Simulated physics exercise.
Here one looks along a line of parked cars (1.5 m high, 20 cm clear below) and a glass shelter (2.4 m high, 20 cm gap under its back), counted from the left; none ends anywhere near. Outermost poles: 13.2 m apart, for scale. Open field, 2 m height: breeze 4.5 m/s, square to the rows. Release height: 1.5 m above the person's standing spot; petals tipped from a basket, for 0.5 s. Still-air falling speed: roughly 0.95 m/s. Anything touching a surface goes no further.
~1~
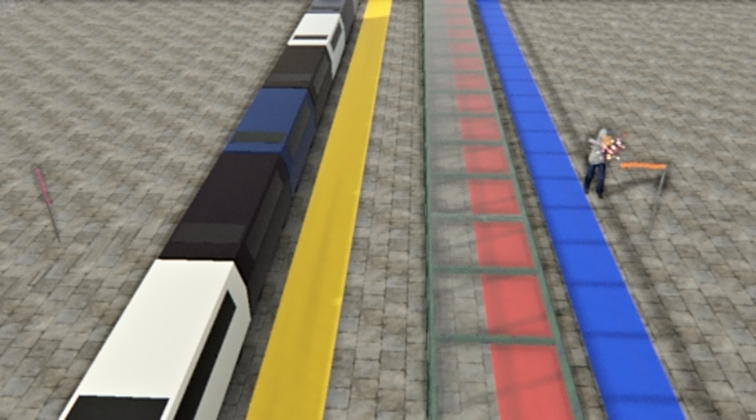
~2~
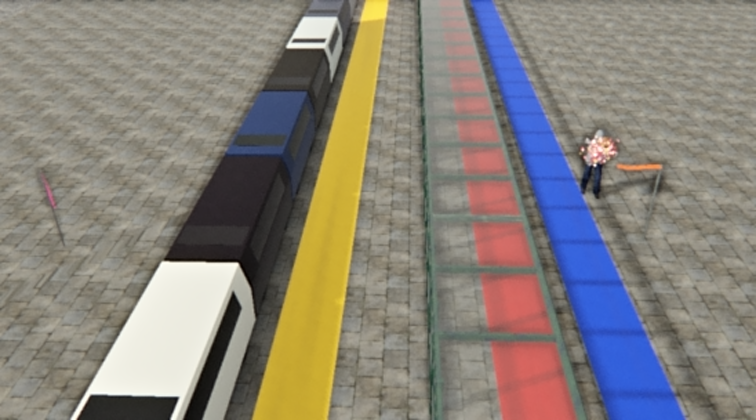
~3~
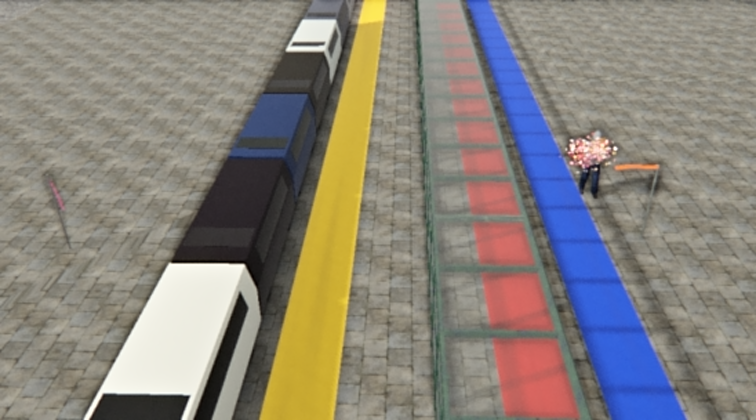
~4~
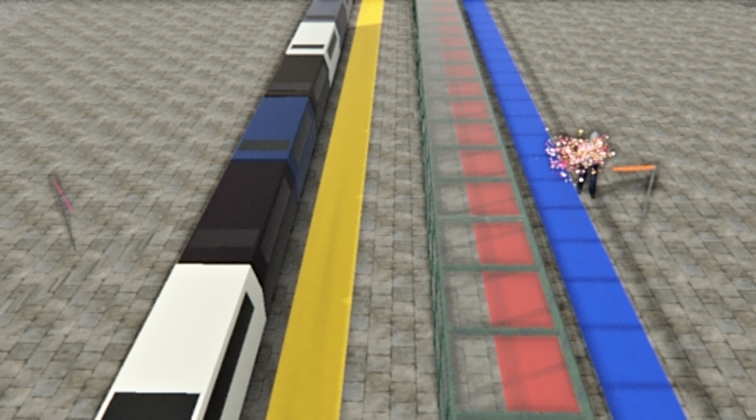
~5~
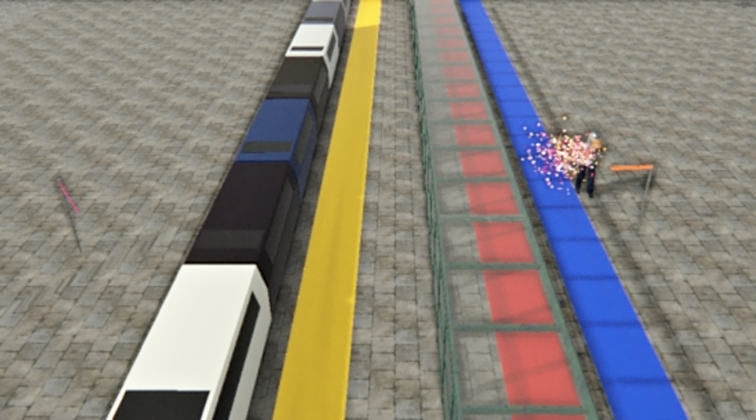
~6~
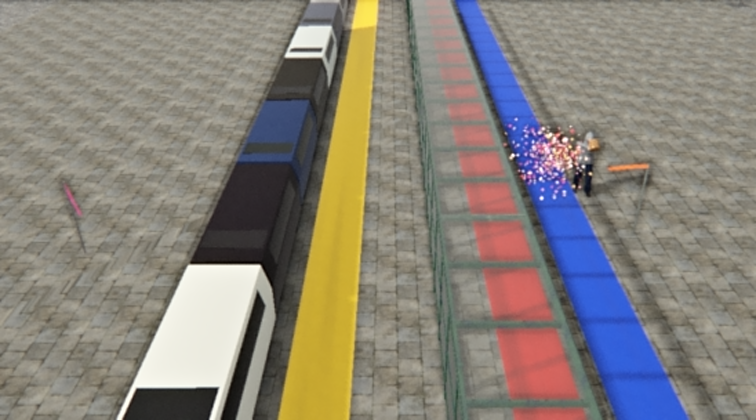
A burst of pink, white and orange petals spread leftward from a person beside a blue strip, drifting over it, while an orange ribbon stuck out left from a nearby pole and the parked cars stayed still.
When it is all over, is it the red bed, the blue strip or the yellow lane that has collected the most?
It is the red one that has the most.
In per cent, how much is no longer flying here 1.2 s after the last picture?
I'd put it at around 30 per cent.
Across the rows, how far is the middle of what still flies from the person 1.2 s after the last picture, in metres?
2.5 m.
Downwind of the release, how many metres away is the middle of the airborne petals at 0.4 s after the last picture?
Around 1.5 m.
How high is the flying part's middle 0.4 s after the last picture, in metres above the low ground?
1.2 m.
Then, 0.4 s after the last picture, 99 % is in the air or yet to come; 0 % lies on the red bed, 0 % on the yellow lane and 1 % on the blue strip; the middle of what still flies is 1.2 m above the low ground, near (527, 162).
Then, 1.2 s after the last picture, 68 % is in the air or yet to come; 11 % lies on the red bed, 0 % on the yellow lane and 7 % on the blue strip; the middle of what still flies is 1.2 m above the low ground, near (489, 164).
Then, 2.7 s after the last picture, 26 % is in the air or yet to come; 32 % lies on the red bed, 0 % on the yellow lane and 8 % on the blue strip; the middle of what still flies is 1.9 m above the low ground, near (420, 139).
Then, 7.2 s after the last picture, 5 % is in the air or yet to come; 35 % lies on the red bed, 2 % on the yellow lane and 8 % on the blue strip.
Then, 44.2 s after the last picture, 0 % is in the air or yet to come; 35 % lies on the red bed, 3 % on the yellow lane and 8 % on the blue strip.
